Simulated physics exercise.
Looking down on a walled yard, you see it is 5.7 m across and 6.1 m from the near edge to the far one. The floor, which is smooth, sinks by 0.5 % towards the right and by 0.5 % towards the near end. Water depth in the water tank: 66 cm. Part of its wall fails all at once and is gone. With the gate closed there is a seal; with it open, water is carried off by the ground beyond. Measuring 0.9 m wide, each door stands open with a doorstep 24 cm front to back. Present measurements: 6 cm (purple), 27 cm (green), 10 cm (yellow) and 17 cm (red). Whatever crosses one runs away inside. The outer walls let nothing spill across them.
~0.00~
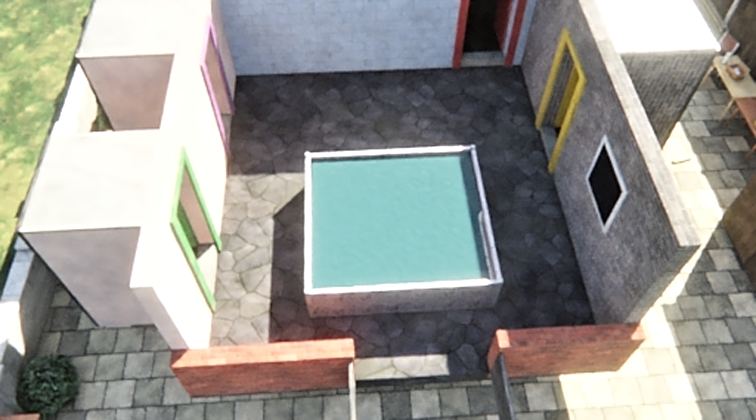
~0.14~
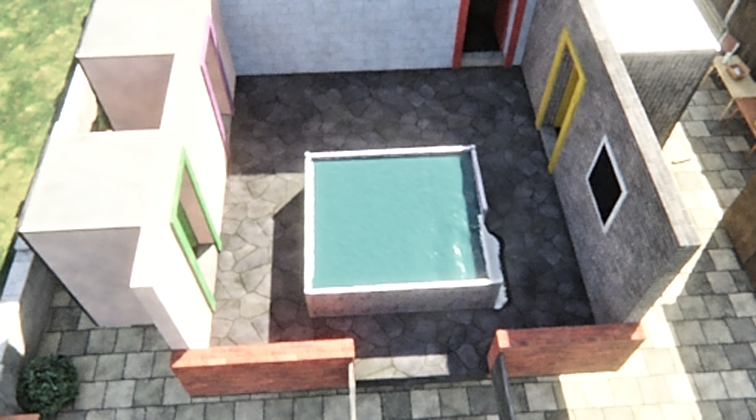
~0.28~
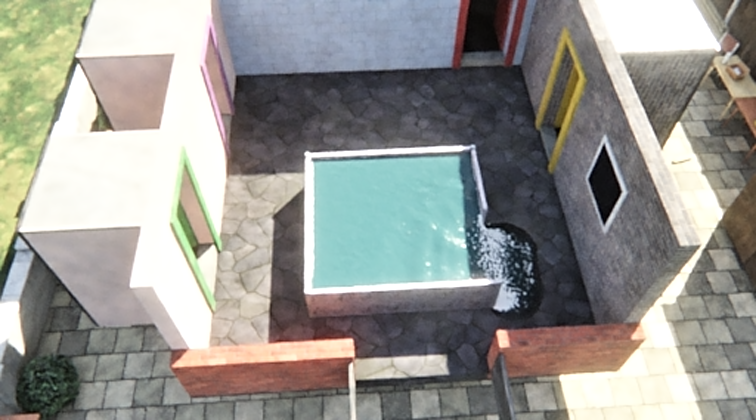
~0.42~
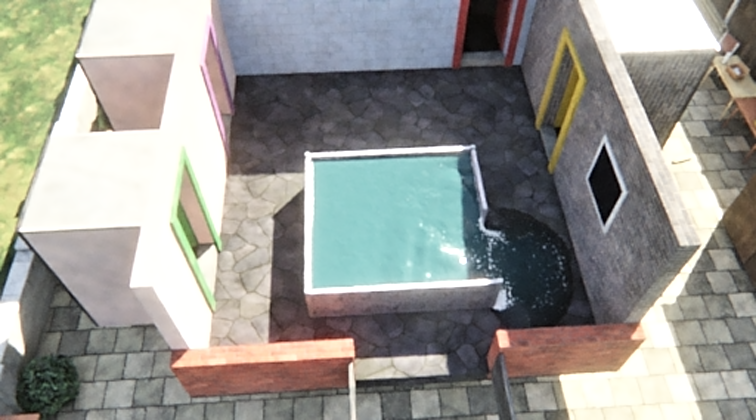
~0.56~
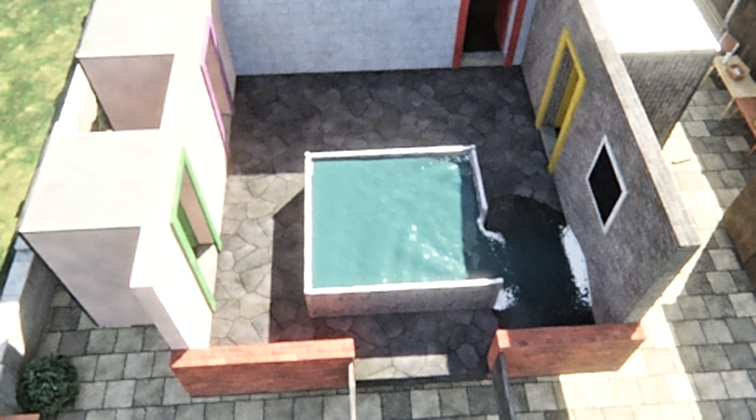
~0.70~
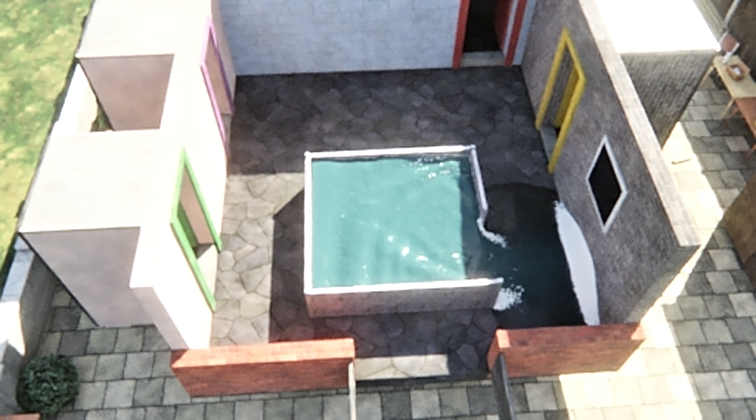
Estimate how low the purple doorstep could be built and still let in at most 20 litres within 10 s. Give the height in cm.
I would say 11.5 cm or so.
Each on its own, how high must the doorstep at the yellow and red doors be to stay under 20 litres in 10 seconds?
About 5.0 cm at yellow and 18 cm at red.
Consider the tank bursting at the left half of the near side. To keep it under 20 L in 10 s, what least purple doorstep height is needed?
Some 7.5 centimetres.
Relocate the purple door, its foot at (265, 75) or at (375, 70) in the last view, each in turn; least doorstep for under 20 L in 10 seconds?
About 14.0 cm for the first and 7.5 cm for the second.
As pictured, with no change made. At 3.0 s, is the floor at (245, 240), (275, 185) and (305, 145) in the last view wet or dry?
In that order: Still dry, dry, still dry.
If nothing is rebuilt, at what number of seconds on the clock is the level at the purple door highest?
Near 9.0 seconds.
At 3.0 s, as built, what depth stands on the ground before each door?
Depth (cm): Purple 0 / green 0 / yellow 9 / red 22.
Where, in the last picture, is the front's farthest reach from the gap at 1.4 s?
Near pixel (534, 129).
After 1.4 s water covers 15 % of the floor, deepest (63 cm) near (596, 349); it has not reached the purple door.
After 3.0 s water covers 55 % of the floor, deepest (44 cm) near (596, 349); it has not reached the purple door.
After 10.0 s water covers 100 % of the floor, deepest (16 cm) near (596, 349); 14 cm at the purple door, 113 litres in over its 6 cm doorstep.
At the purple door as built, the water arrived by 5.3 s and peaked near 15 cm at 9.2 s.
Run again over the same 10 s with other heights there, 36 litres in over 10 cm, 5 litres over 14 cm. The limit of 20 litres is kept from about 11.5 cm up.
